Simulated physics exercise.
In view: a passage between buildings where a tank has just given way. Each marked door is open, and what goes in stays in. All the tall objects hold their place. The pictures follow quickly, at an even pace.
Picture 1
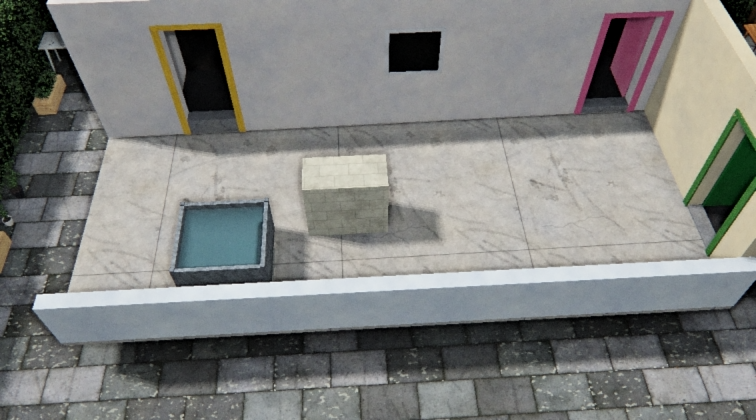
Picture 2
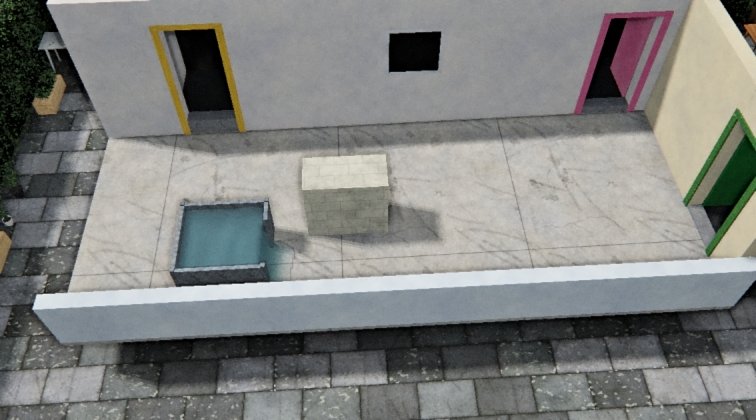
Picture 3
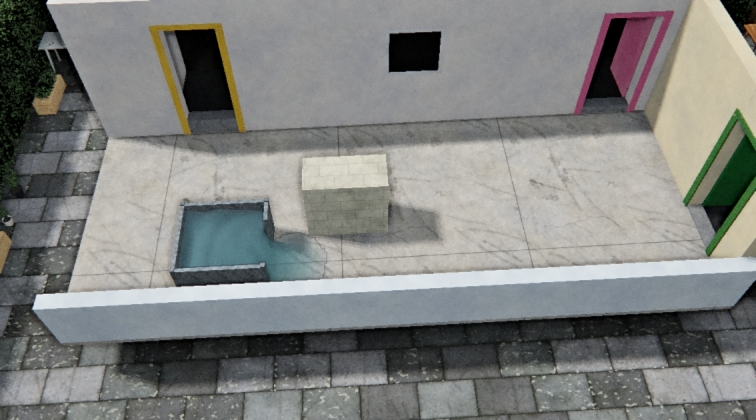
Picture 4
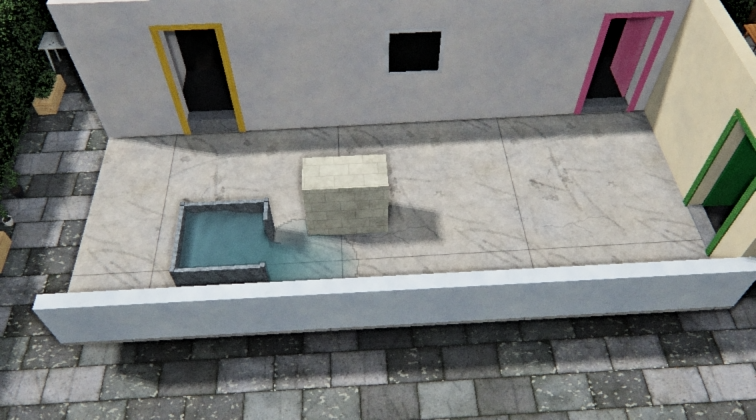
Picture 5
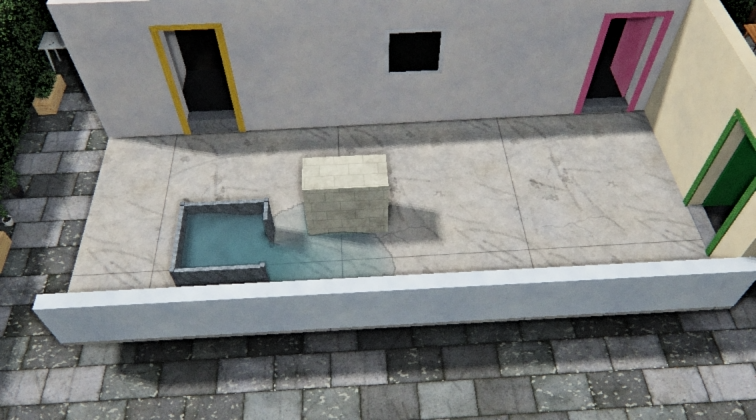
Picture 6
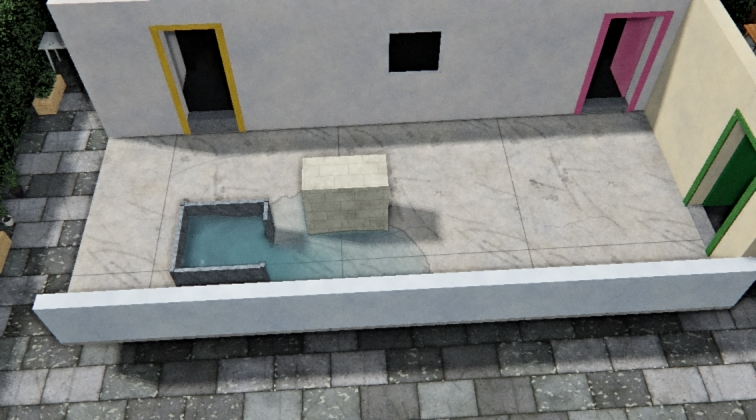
In a walled passage between buildings, with yellow, pink and green doorways, a square tank of blue-green water stands whole beside a pale block. The tank's right side gives way and water pours out through the gap, then spreads rightward across the pale floor, passing in front of the unmoving block.
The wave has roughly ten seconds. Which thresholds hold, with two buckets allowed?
The pink door stays under that; the green door takes more than that; the yellow door stays under that.
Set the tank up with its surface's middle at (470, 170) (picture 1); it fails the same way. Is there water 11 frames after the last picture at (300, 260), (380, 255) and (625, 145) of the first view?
One after the other: Dry, free of water, under water.
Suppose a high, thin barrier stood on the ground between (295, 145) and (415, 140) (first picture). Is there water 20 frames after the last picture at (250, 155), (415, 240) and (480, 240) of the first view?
In that order: Not flooded, covered, flooded.
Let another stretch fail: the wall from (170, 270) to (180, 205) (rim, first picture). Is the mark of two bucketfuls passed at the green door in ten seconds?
In short: Green door takes less.
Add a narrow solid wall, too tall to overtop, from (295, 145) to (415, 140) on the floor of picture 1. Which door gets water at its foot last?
Last comes the yellow one.
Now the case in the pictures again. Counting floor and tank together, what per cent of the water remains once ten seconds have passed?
Near 88 in a hundred.
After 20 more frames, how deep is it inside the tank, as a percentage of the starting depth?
Some 20 per cent.
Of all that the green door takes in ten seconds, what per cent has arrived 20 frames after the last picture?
Roughly 45 per cent.
A moment on, water covers 20 % of the floor; the pink door not reached, the green door not reached, the yellow door not reached.
Next, water covers 30 % of the floor; the pink door not reached, the green door not reached, the yellow door not reached.
Then, water covers 45 % of the floor; the pink door not reached, the green door over two buckets in, the yellow door wet at the sill, nothing in.
Later, water covers 50 % of the floor; the pink door wet at the sill, nothing in, the green door far over two buckets in, the yellow door wet at the sill, nothing in.
In the end, water covers 70 % of the floor; the pink door wet at the sill, nothing in, the green door far over two buckets in, the yellow door wet at the sill, nothing in.
